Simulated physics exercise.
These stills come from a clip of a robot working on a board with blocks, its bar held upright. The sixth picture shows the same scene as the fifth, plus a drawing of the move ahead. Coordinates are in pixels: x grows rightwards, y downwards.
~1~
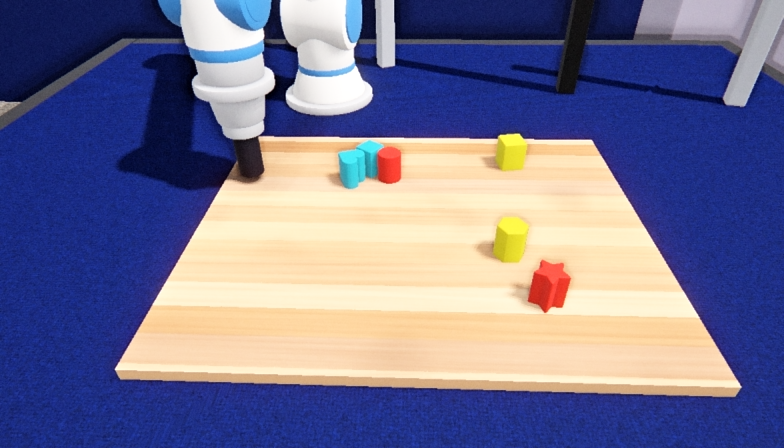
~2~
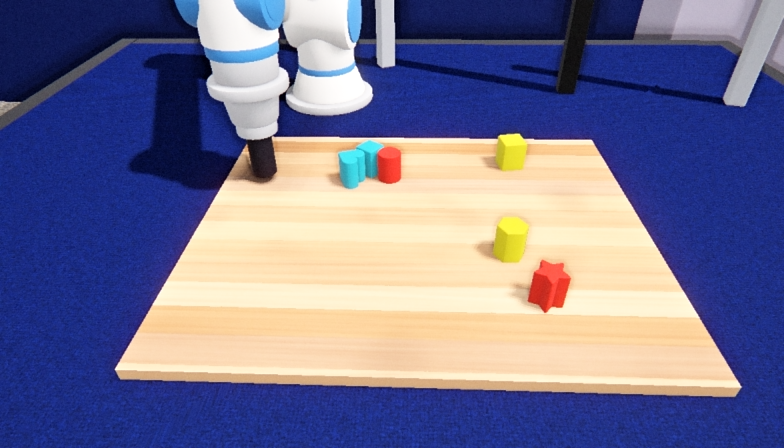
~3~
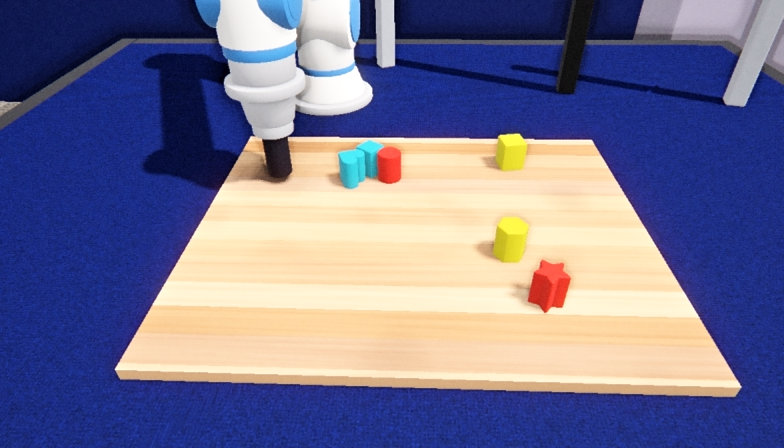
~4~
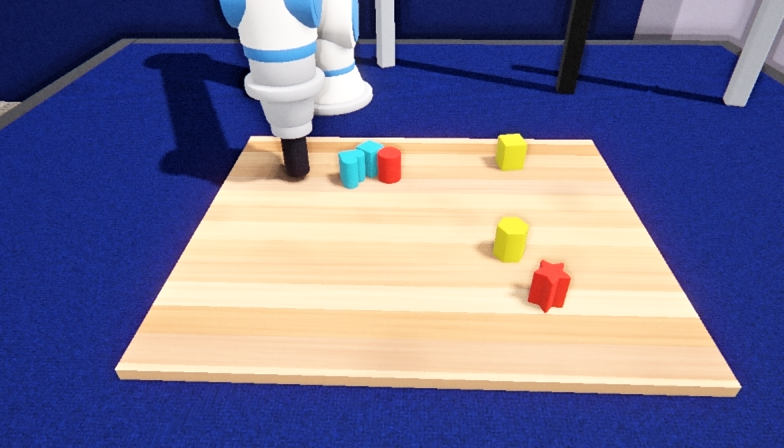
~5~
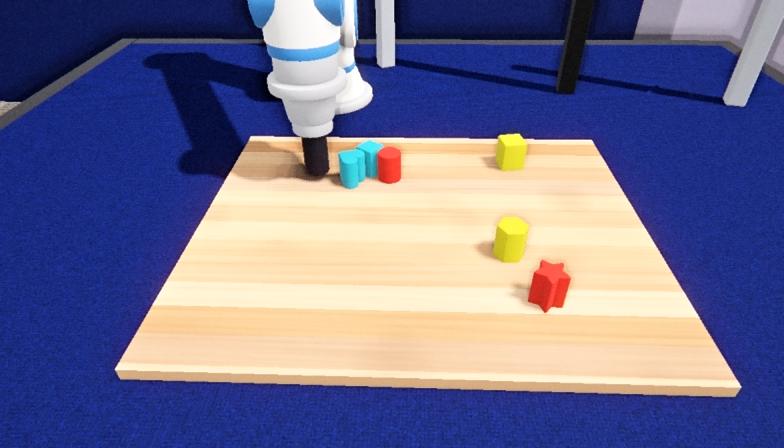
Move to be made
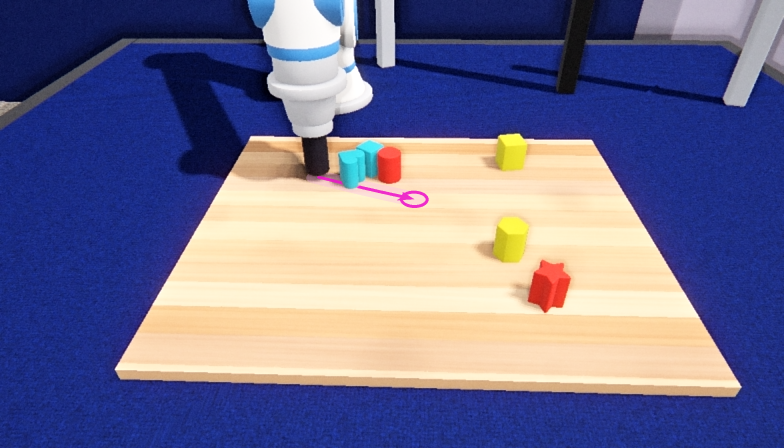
A pale wooden board lies on a dark blue surface, seen from a raised, fixed viewpoint in front. Near its far left are two turquoise blocks beside a red round one, with a yellow block at the far right and another yellow block and a red star nearer. A white and blue robot arm slides its black bar steadily rightward along the far left, closing the gap to the unmoving turquoise blocks.
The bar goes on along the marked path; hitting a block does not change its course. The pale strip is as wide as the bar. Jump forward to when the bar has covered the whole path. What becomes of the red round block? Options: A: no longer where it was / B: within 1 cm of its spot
A.
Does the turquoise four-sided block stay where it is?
That would be a yes.
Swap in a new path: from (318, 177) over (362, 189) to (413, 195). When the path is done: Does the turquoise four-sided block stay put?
In short: Yes.
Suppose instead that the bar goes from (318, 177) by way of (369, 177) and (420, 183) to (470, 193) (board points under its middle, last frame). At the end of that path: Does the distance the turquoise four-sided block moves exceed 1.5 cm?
Yes - that is the case.
The drawn path runs from (318, 177) directly to (414, 199).
On the path given first. One third of the way, bar at (349, 178); turquoise heart block at (371, 159), turned 15° clockwise; red round block at (394, 151).
Two thirds of the way, bar at (380, 185); turquoise heart block at (405, 165); red round block at (399, 151).
At the end, bar at (414, 192); turquoise heart block at (439, 168); turquoise four-sided block not moved; red round block at (399, 151).
